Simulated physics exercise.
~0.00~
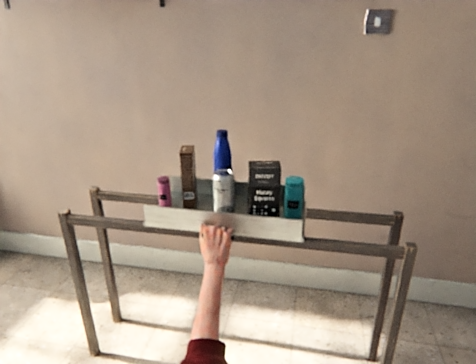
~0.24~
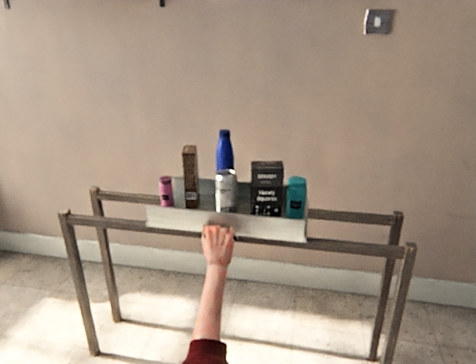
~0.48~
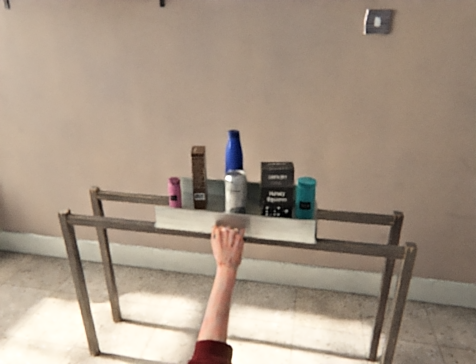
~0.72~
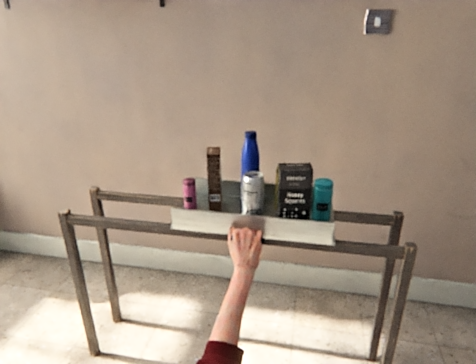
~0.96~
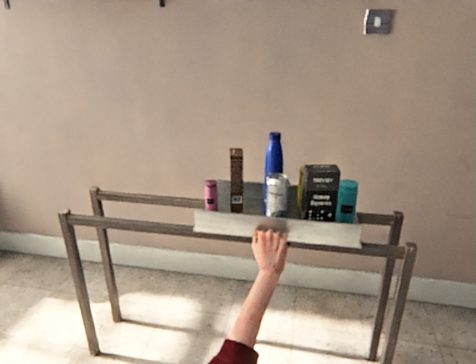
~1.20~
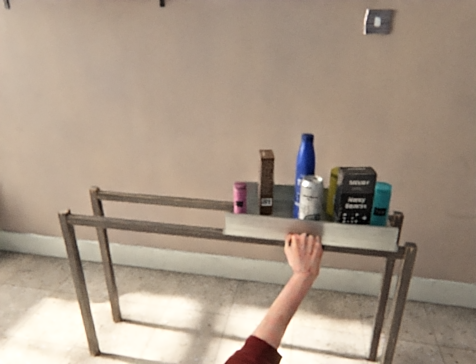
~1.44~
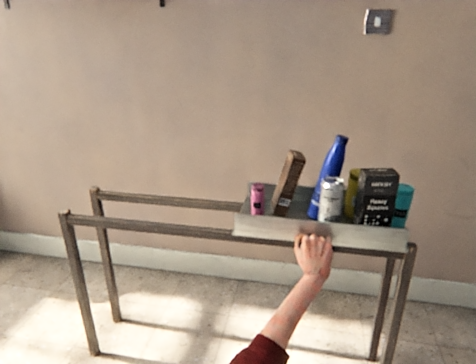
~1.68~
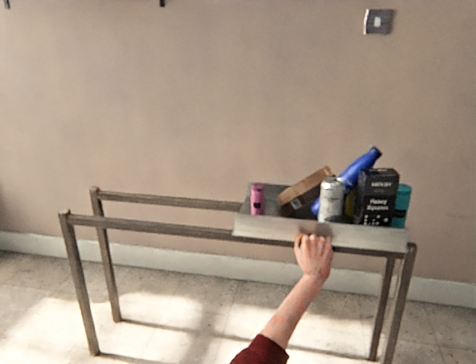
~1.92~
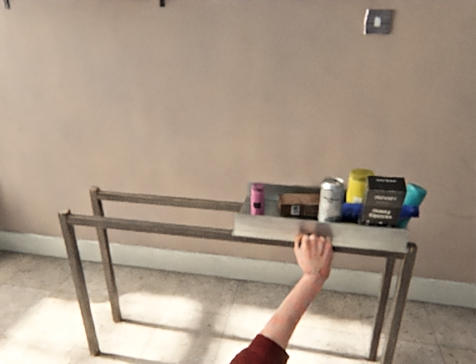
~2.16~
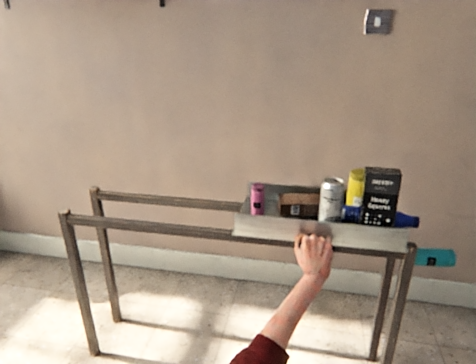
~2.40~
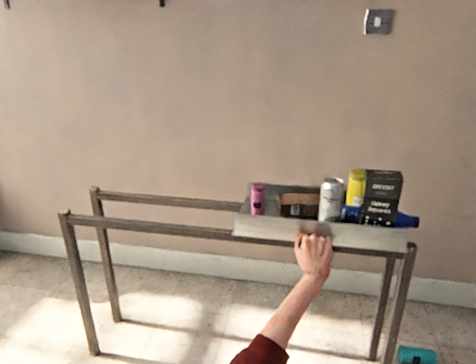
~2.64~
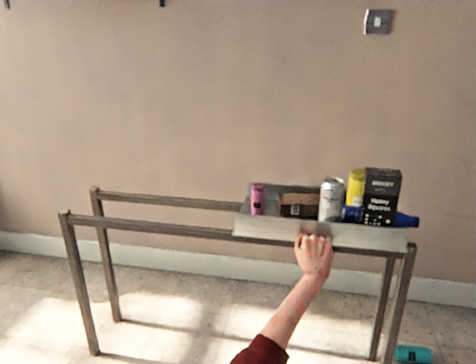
In the video, a hand slides a tray of upright bottles, cans and packets rightward along a metal frame until it stops abruptly; the blue bottle and brown packet topple onto the tray, while the turquoise container falls off the right end and lies on the floor.
